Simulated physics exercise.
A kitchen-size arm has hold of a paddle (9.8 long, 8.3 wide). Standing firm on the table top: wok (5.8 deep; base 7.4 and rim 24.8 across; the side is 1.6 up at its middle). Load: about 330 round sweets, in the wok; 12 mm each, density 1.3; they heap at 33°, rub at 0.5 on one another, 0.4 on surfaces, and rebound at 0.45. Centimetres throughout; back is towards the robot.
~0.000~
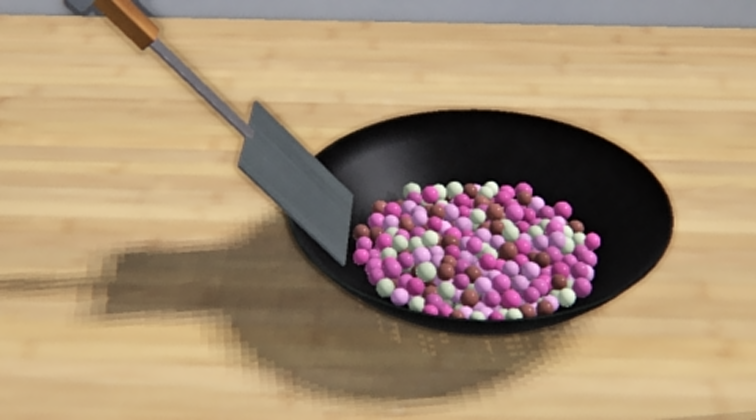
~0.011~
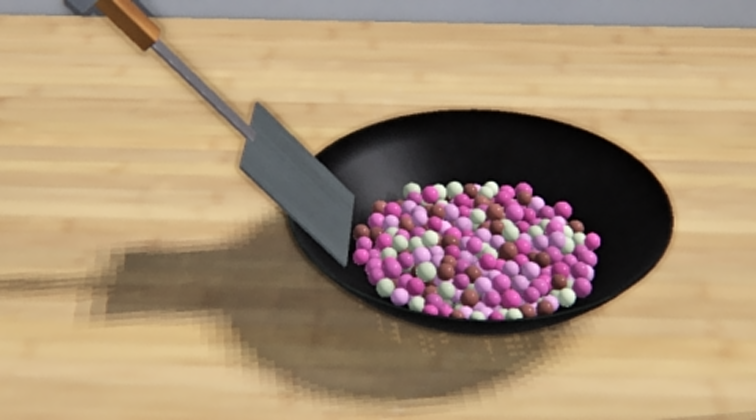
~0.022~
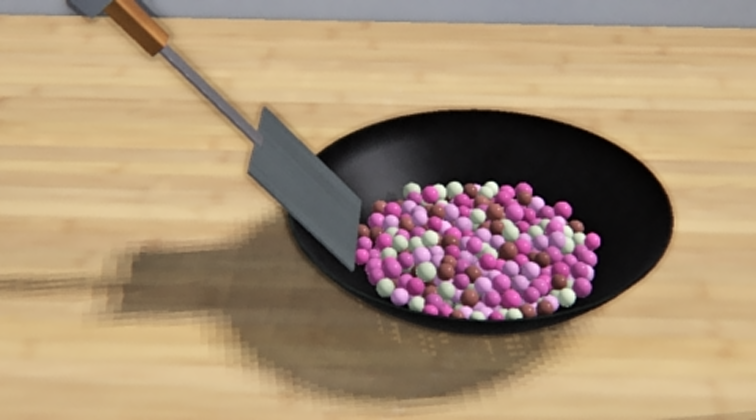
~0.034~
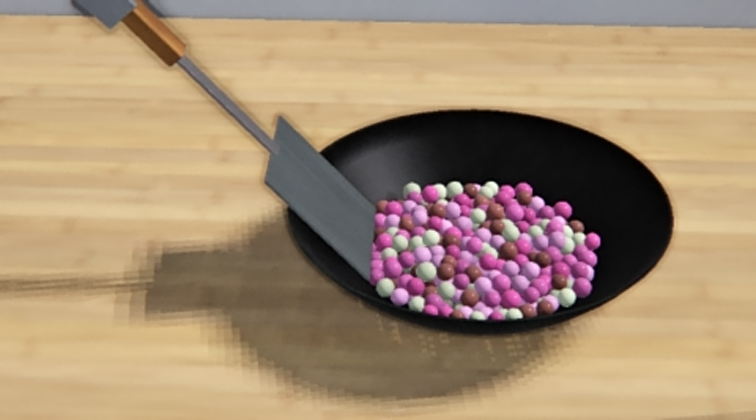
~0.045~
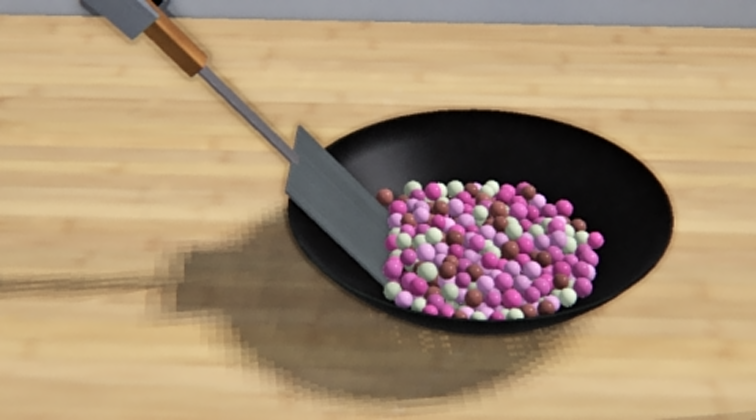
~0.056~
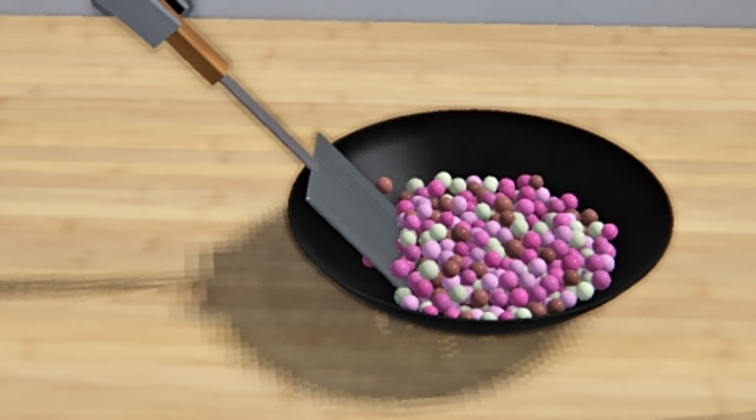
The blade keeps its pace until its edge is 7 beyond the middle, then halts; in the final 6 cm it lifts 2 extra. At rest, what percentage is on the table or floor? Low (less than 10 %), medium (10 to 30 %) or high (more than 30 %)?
Answer: High; more than 30 % of the round sweets finish on the table or floor.
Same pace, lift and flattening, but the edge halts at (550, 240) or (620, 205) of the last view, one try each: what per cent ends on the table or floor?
Some 25 and 60 per cent.
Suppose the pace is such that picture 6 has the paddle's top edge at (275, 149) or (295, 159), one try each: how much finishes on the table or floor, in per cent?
Some 15 and 40 per cent.
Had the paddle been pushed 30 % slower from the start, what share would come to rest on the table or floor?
In that case some 35 per cent.
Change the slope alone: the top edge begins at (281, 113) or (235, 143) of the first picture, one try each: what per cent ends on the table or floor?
Some 45 and 50 per cent.
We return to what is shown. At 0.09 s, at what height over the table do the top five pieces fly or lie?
Some 6 cm.
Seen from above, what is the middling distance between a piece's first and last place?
Some 11 cm.
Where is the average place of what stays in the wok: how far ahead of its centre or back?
About 3.5 cm ahead.
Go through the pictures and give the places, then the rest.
The first picture shows the paddle top edge at (247, 132), sloping 49°; upper third of the load around (481, 242), from x 360 to 590, top at y 190; 333 in the wok.
The second picture shows the paddle top edge at (248, 133), sloping 49°; upper third of the load around (481, 242), from x 360 to 590, top at y 190.
The third picture shows the paddle top edge at (256, 138), sloping 49°; upper third of the load around (481, 242), from x 360 to 590, top at y 190.
The fourth picture shows the paddle top edge at (272, 147), sloping 49°; upper third of the load around (481, 242), from x 365 to 590, top at y 190.
The fifth picture shows the paddle top edge at (292, 157), sloping 49°; upper third of the load around (483, 240), from x 365 to 595, top at y 190.
The sixth picture shows the paddle top edge at (313, 165), sloping 49°; upper third of the load around (492, 240), from x 370 to 610, top at y 180; 333 in the wok.
After 0.09 s, sloping 49°, highest piece 7 above the table; 333 in the wok.
After 0.12 s, sloping 49°, highest piece 10 above the table; 321 in the wok, 12 on the blade or in flight.
After 0.34 s, sloping 49°, highest piece 10 above the table; 174 in the wok, 94 on the table or floor, 65 on the blade or in flight.
After 1.39 s, sloping 49°, highest piece 7 above the table; 174 in the wok, 159 on the table or floor.
In the end, 174 in the wok, 159 on the table or floor. That is 48 % on the table or floor.
